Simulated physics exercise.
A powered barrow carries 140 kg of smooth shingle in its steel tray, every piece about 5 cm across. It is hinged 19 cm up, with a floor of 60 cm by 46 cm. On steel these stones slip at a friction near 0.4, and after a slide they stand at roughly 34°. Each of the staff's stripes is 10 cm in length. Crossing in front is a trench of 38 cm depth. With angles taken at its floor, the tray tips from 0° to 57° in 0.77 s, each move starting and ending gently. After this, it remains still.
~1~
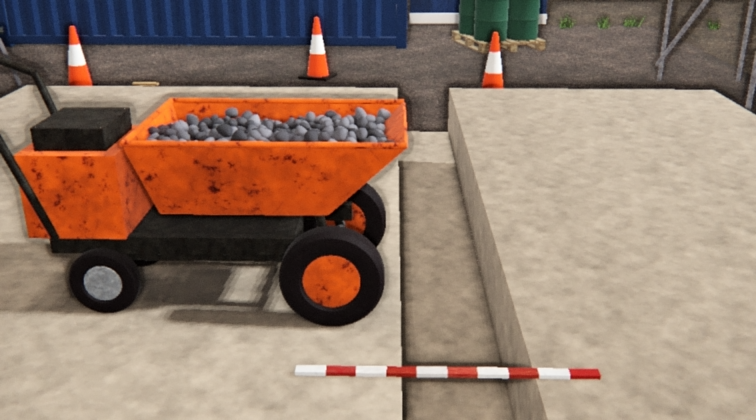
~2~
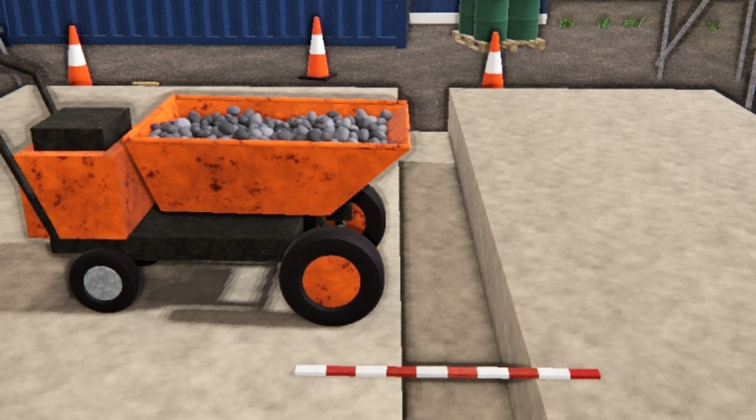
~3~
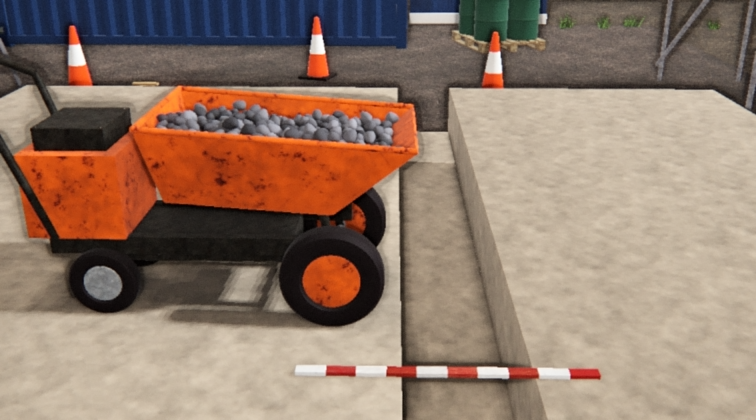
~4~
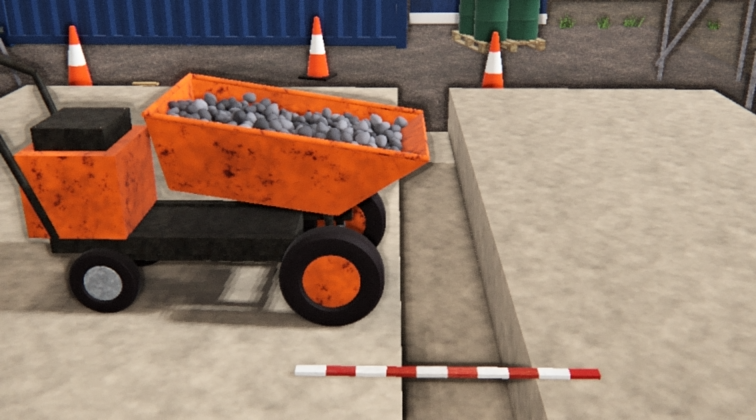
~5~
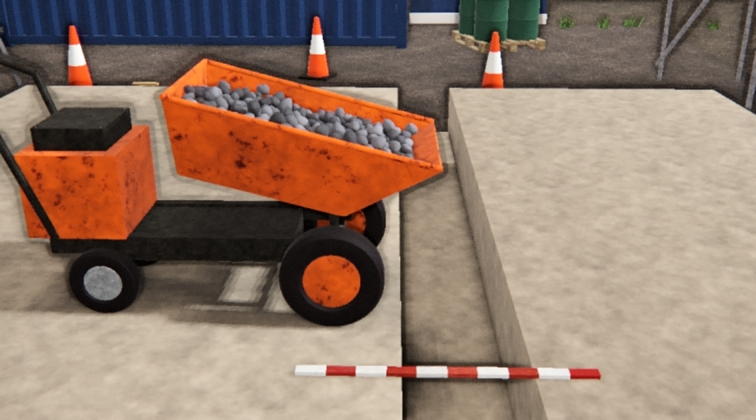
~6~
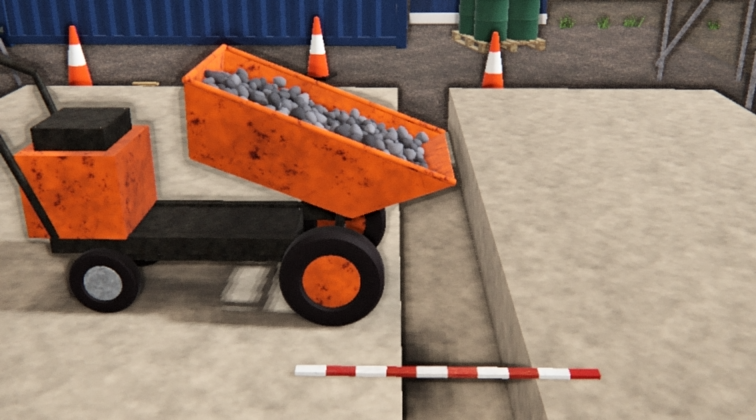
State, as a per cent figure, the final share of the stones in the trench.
The final share is about 34 per cent.
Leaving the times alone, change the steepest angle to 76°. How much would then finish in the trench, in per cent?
Share in trench: Approx. 40%.
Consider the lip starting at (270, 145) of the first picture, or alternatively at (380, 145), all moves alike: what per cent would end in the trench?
Around 95 and then 55 percent.
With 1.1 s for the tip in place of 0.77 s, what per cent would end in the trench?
Close to 40 percent, then.
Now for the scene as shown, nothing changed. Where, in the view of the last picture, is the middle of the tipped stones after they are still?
The stones end up centred near (553, 288).
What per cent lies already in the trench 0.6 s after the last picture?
About 5 per cent by then.
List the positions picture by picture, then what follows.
The first frame shows lip at (406, 146), floor tilted 0°, highest stones at (283, 124).
In the second frame, the tray is at 1°, its lip at (409, 148); the top of the load is at (237, 121).
In the third frame, the tray is at 4°, its lip at (417, 152); the top of the load is at (222, 115).
The fourth frame shows lip at (429, 159), floor tilted 9°, highest stones at (212, 106).
In the fifth frame, the tray is at 15°, its lip at (442, 170); the top of the load is at (216, 93).
In the sixth frame, the tray is at 21°, its lip at (455, 183); the top of the load is at (232, 80).
Then, 0.3 s after the last picture the floor is at 48°, 100 % in the tray; the foremost stones are at (471, 216).
Then, 0.6 s after the last picture the floor is at 57°, 84 % in the tray, 6 % in the trench, 10 % past the trench; the foremost stones are at (556, 283).
Then, 0.9 s after the last picture the floor is at 57°, 36 % in the tray, 7 % in the trench, 57 % past the trench; the foremost stones are at (714, 301).
Then, 2.9 s after the last picture the floor is at 57°, 0 % in the tray, 34 % in the trench, 66 % past the trench; the foremost stones are past the picture's edge.
